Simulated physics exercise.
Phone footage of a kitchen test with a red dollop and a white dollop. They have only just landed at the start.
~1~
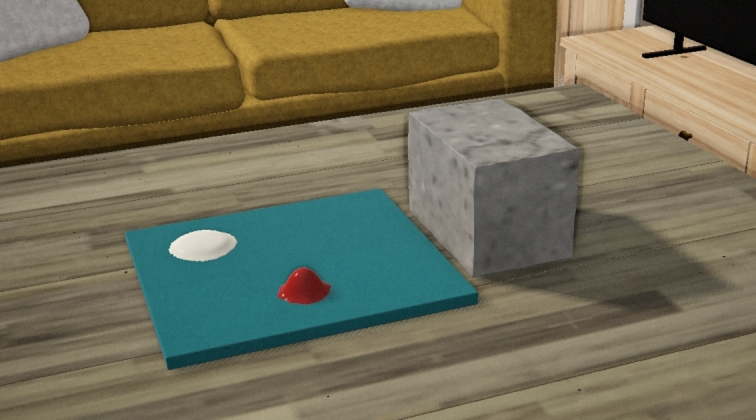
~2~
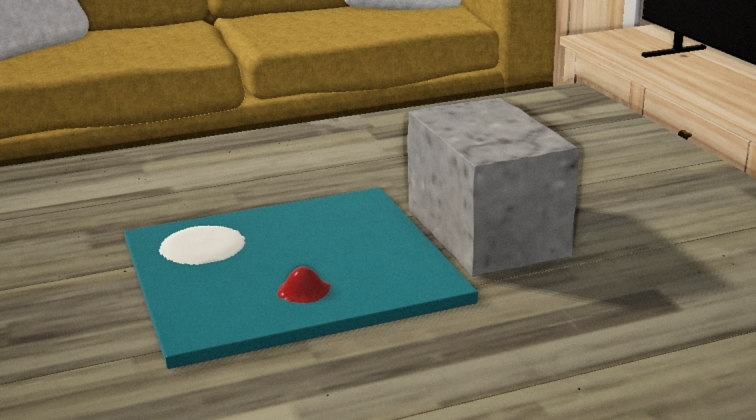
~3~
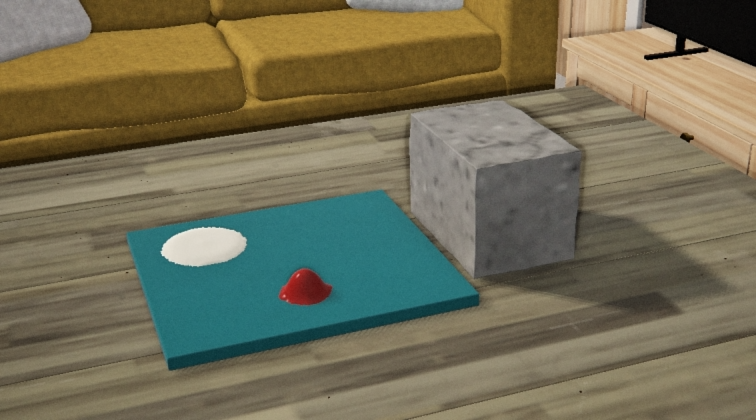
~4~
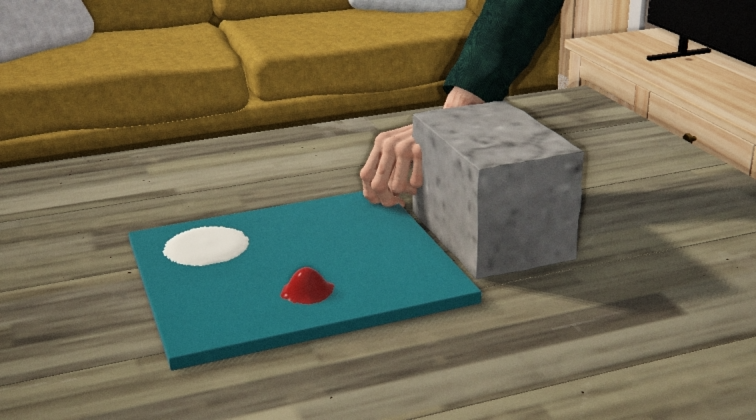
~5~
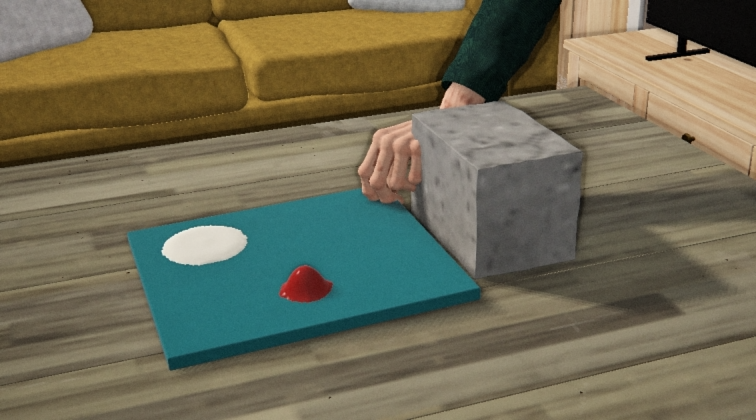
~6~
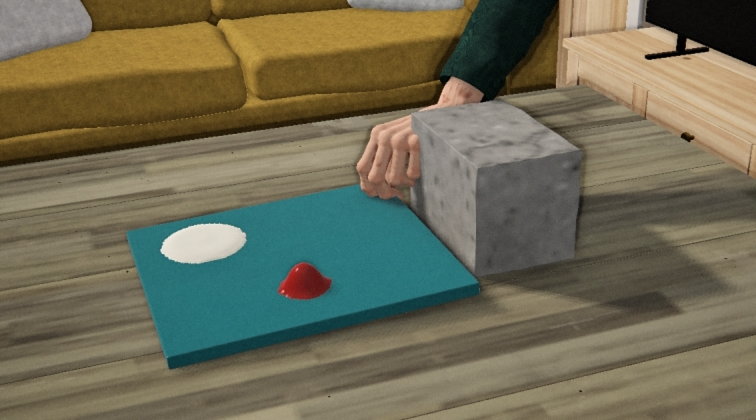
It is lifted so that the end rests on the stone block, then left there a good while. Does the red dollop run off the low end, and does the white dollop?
Recorded: Red dollop does not leave; white dollop leaves the surface.
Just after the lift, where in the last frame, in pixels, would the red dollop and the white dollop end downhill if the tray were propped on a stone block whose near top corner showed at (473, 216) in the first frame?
In the last picture, I'd say around (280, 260) for the first and around (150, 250) for the other.
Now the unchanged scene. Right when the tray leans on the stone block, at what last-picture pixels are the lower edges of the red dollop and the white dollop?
(261, 245) and (131, 257).
Soon after, slope about 27°; the red dollop has not moved; the white dollop is dripping off the low end.
Later, the red dollop has not moved; the white dollop is dripping off the low end.
In the end, slope about 27°; the red dollop has not moved; the white dollop is dripping off the low end.
